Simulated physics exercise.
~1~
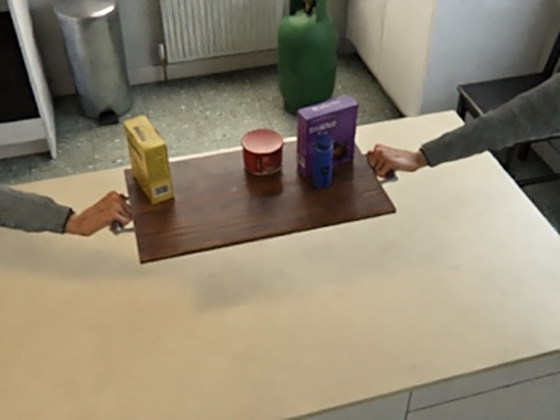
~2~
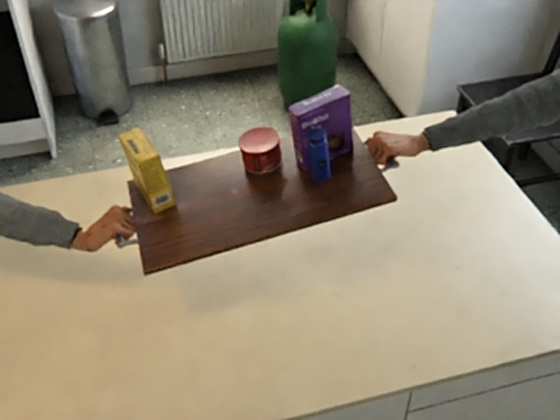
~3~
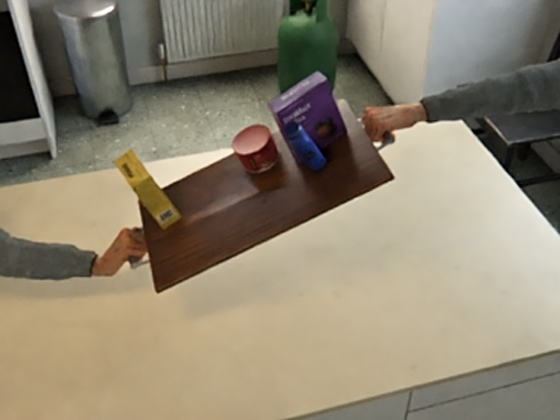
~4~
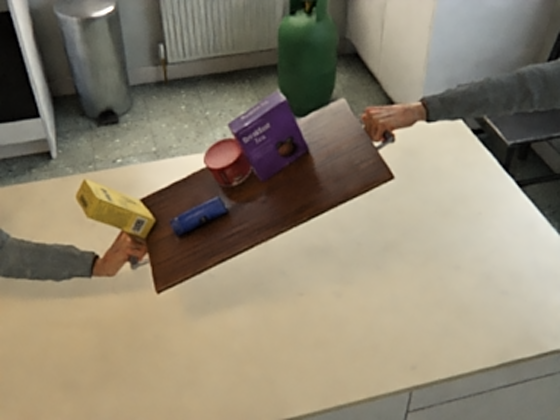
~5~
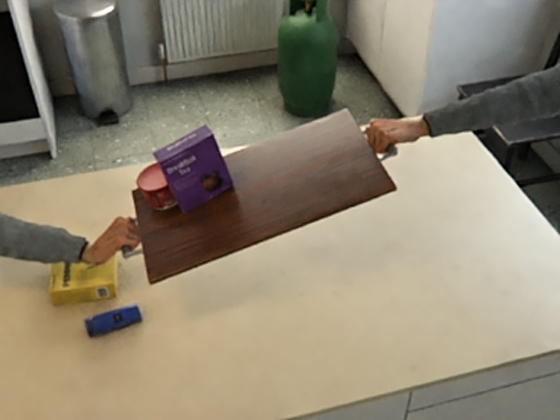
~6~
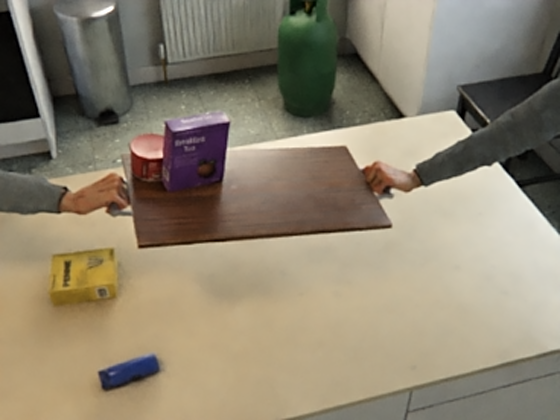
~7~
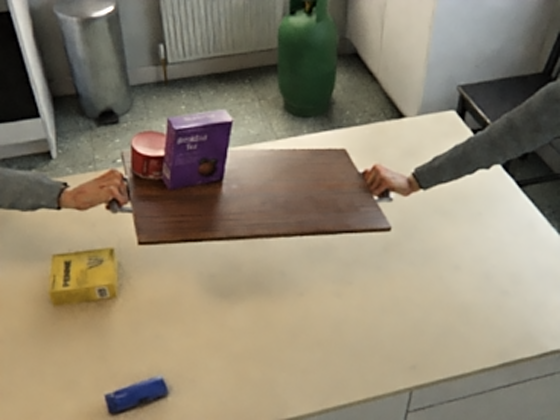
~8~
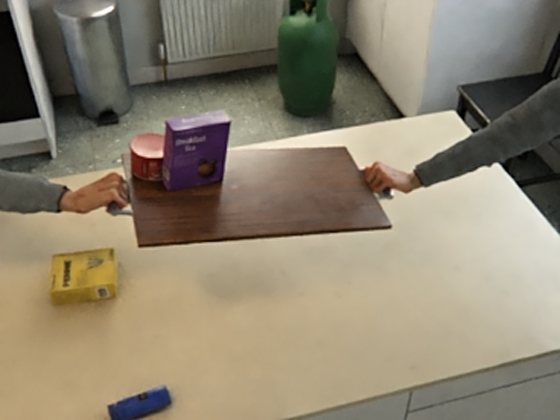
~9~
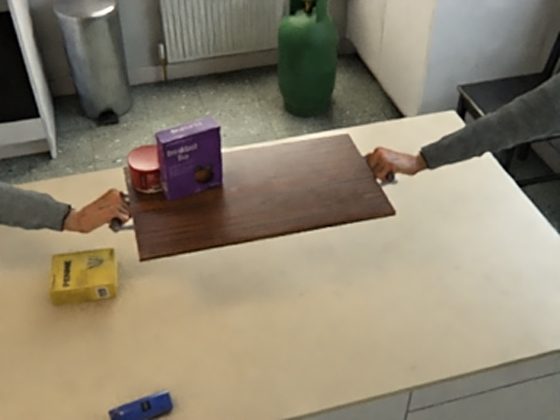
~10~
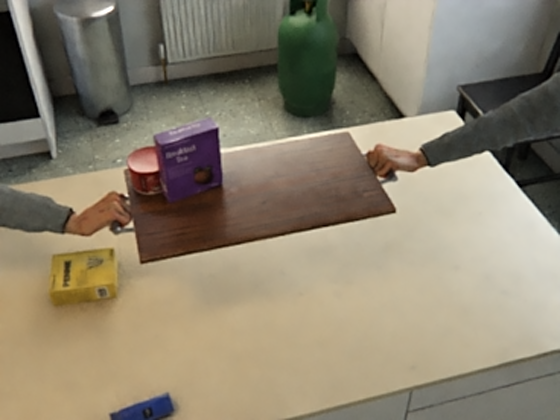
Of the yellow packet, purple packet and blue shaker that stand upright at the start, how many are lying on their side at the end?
Two of them, the yellow packet and the blue shaker, end up lying on the countertop, while the purple packet still stands on the tray.
Two hands hold a flat dark brown wooden tray above a pale countertop in a kitchen, seen from above, with a green gas cylinder and a bin behind. A yellow packet stands at the left, a red tub near the middle, and a purple packet and blue shaker at the right. The tray tips down to the left, and the shaker topples while the yellow packet goes over the edge. The shaker follows onto the counter as the tub and purple packet slide left. The tray levels out, still holding those two at its left end, while the shaker rolls towards the near edge.
